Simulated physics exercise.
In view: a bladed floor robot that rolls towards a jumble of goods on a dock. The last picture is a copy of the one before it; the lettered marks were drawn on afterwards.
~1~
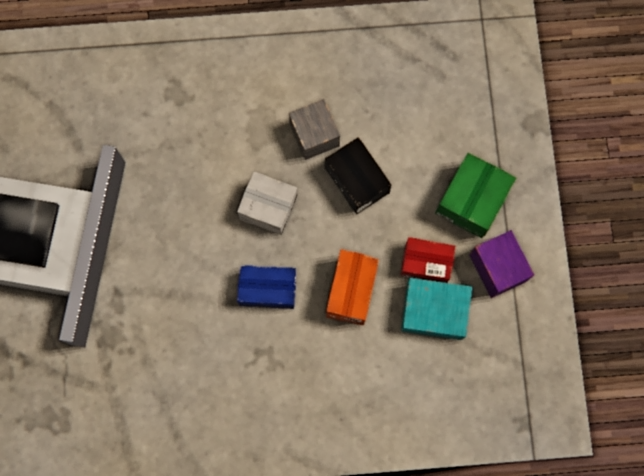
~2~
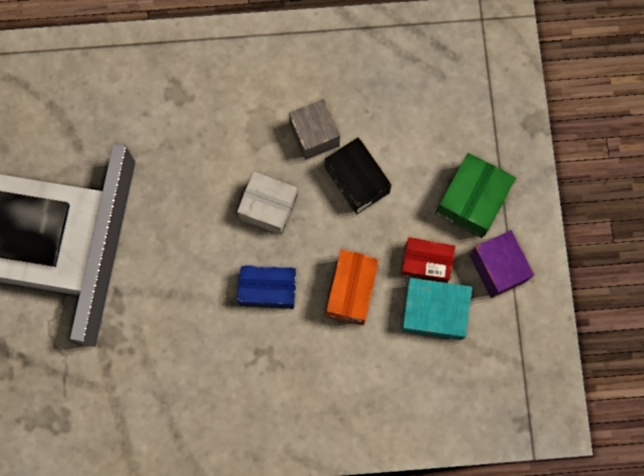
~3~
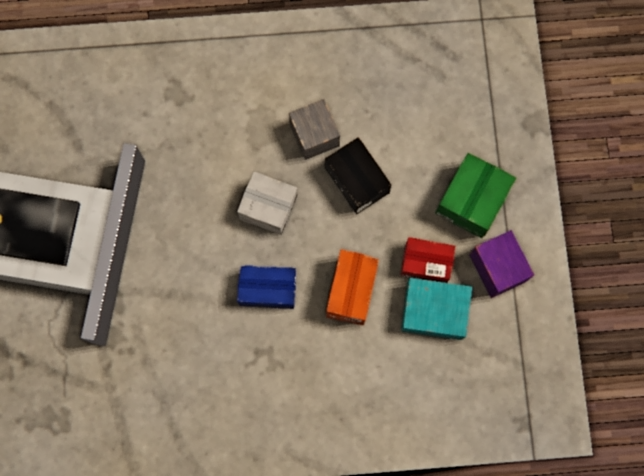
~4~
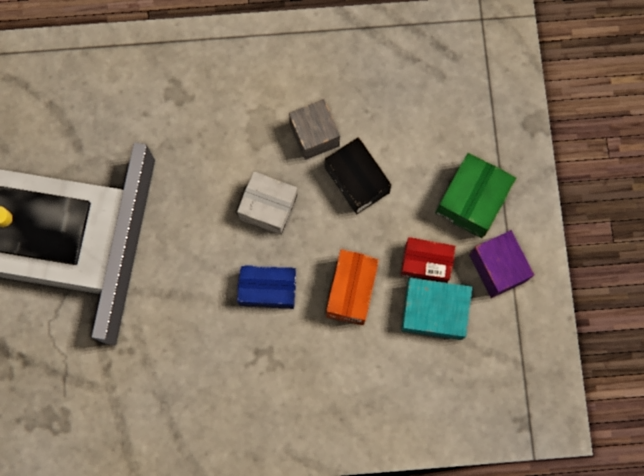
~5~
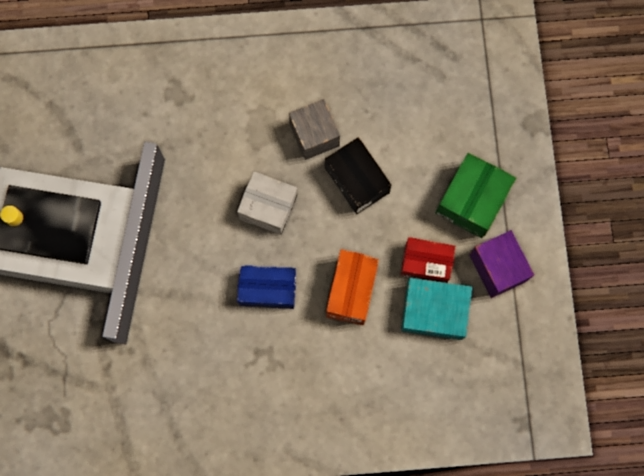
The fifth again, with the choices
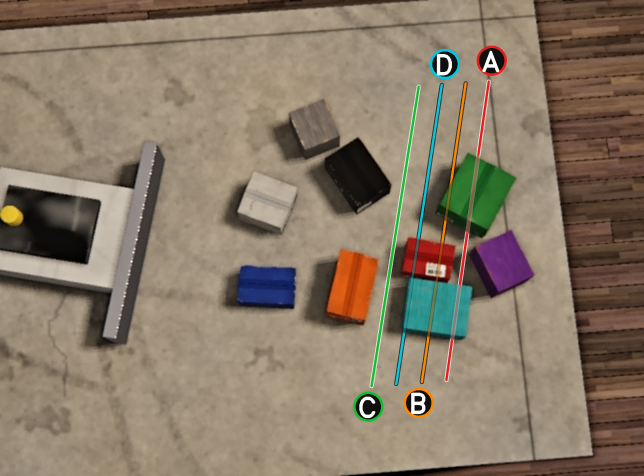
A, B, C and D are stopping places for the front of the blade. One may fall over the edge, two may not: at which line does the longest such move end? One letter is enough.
It can go as far as B.
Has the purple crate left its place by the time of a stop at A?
Yes.
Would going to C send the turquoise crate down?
By then, no.
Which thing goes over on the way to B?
The purple crate.
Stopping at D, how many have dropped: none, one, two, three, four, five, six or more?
By then, one.
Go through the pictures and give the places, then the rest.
Red parcel (427, 261); orange parcel (353, 288); white box (268, 204), in the first picture.
Robot (23, 228); black parcel (357, 176), in the second picture.
Robot (34, 227); green parcel (476, 196), in the third picture.
Robot (44, 226); grey crate (314, 130), in the fourth picture.
Robot (54, 225); red parcel (427, 261); orange parcel (353, 288); white box (268, 204), in the fifth picture.
On the marked copy, A at (468, 226); B at (445, 228); C at (396, 232); D at (420, 230).
With B. Early on, robot (168, 217); blue box (272, 289); white box (283, 203).
Further on, robot (282, 208); purple crate (527, 262); red parcel (478, 255).
At the end, robot (369, 202); purple crate over the edge; red parcel (562, 253); one fallen.
As for the rest, A drops four; C is within the limit but short; D is within the limit but short.
